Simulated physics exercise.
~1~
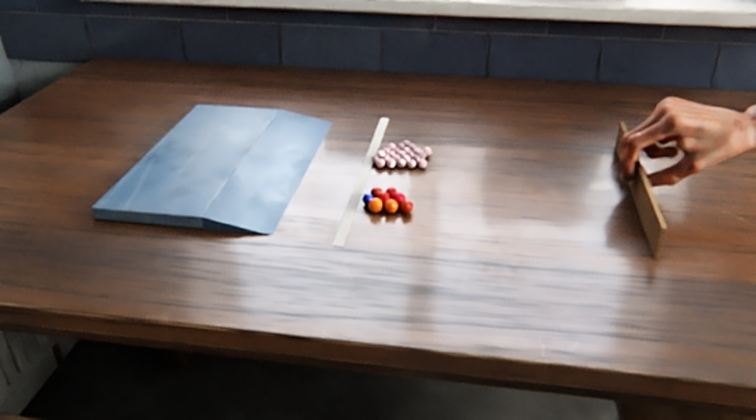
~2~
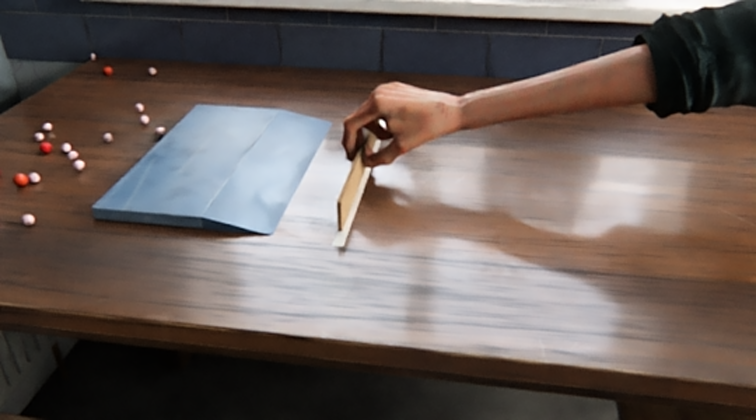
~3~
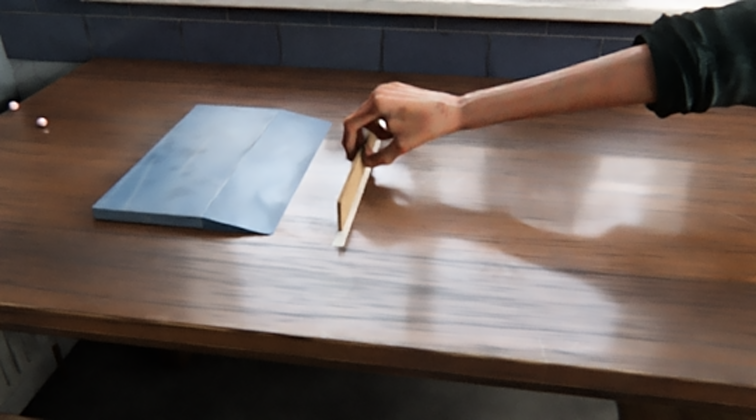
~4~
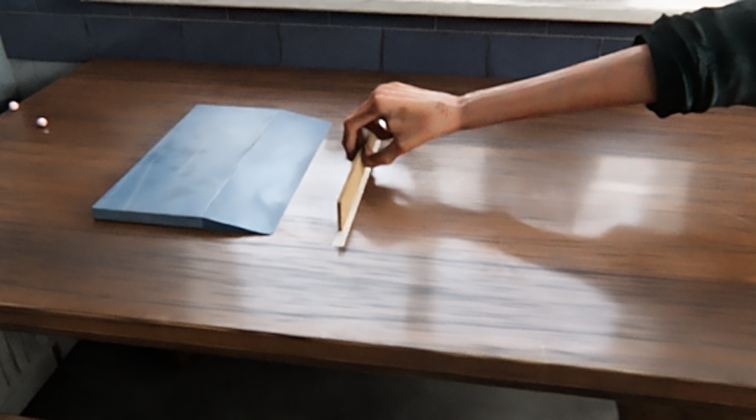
The footage shows a hand sweeping a piece of card leftward to white tape on a wooden table, where it stops; pink beads and red, orange and blue ones scatter beyond a blue sloping slab, leaving two pale beads at the far left.
